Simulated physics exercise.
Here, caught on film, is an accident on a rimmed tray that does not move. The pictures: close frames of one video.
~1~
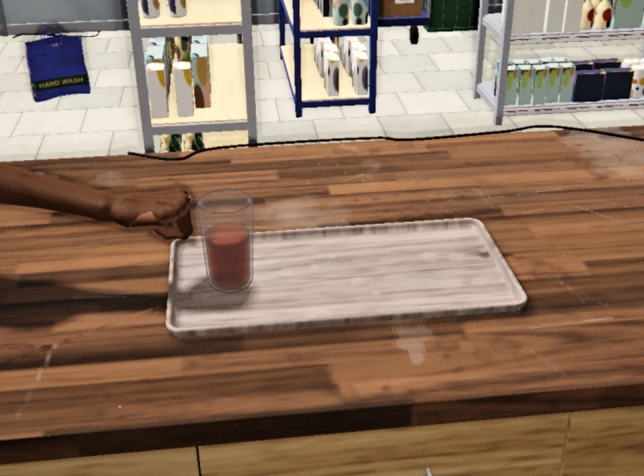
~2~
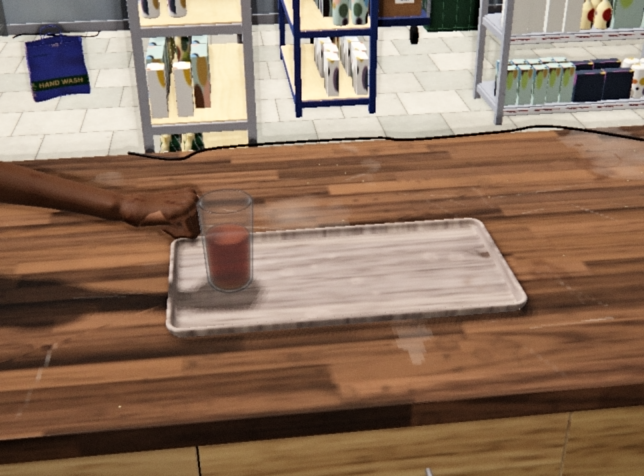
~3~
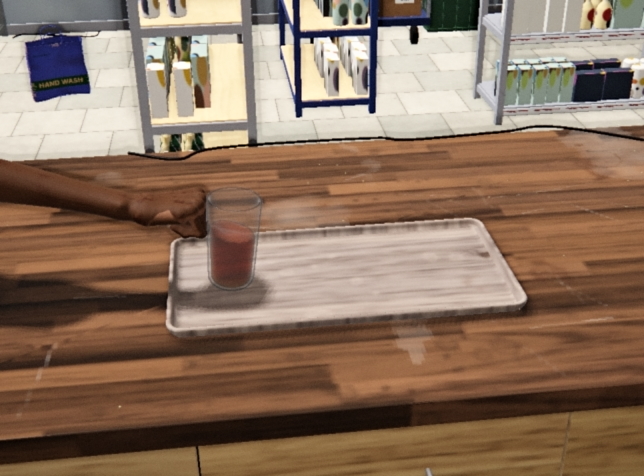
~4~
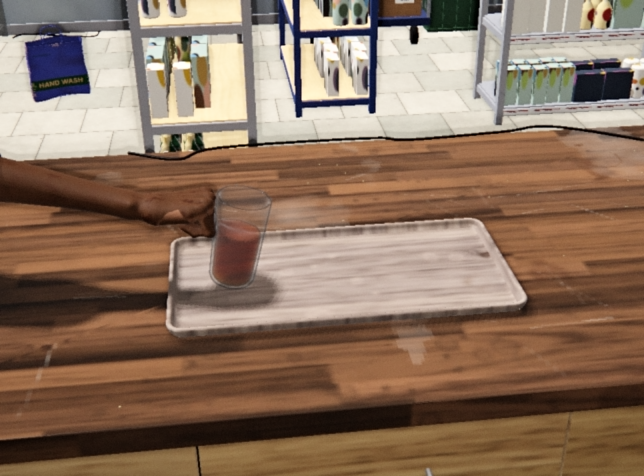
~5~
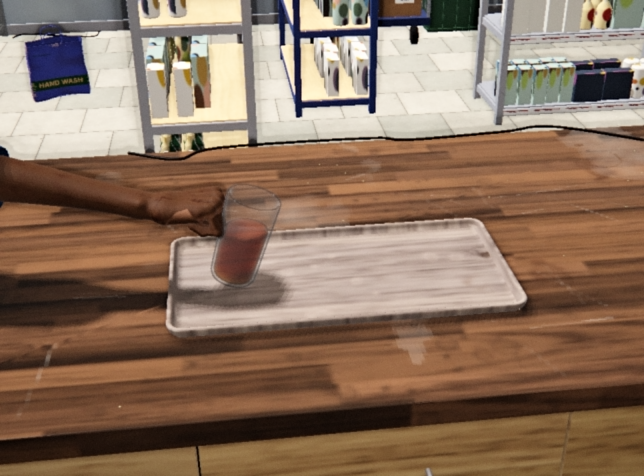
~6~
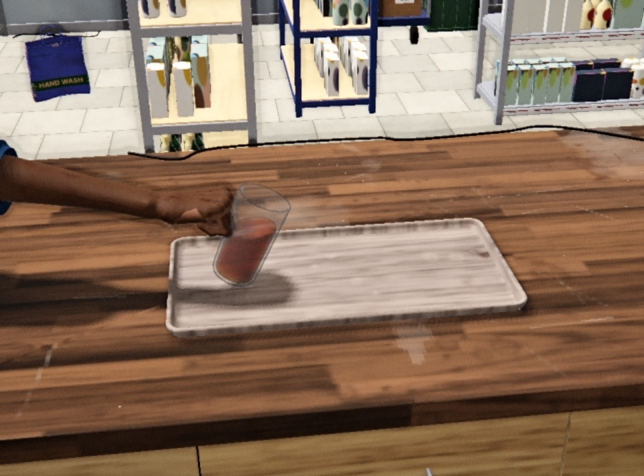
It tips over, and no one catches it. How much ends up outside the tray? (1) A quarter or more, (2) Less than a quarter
A quarter or more.
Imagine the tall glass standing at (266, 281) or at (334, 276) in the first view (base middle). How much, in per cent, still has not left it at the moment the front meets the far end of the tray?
Estimate: 60 % then 75 %.
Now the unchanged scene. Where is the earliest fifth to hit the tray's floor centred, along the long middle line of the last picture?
Landing point, centre line: Approx. (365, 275).
A moment on, the tall glass is falling and 100 per cent is in the glass, 0 on the tray and 0 above or beyond its rim.
Next, the tall glass lies on its side and 100 per cent is in the glass, 0 on the tray and 0 above or beyond its rim.
Then the tall glass lies on its side and 62 per cent is in the glass, 33 on the tray and 5 above or beyond its rim.
Later the tall glass lies on its side and 29 per cent is in the glass, 50 on the tray and 21 above or beyond its rim.
Finally, 67 per cent is held by tray and glass, 33 is off the tray.
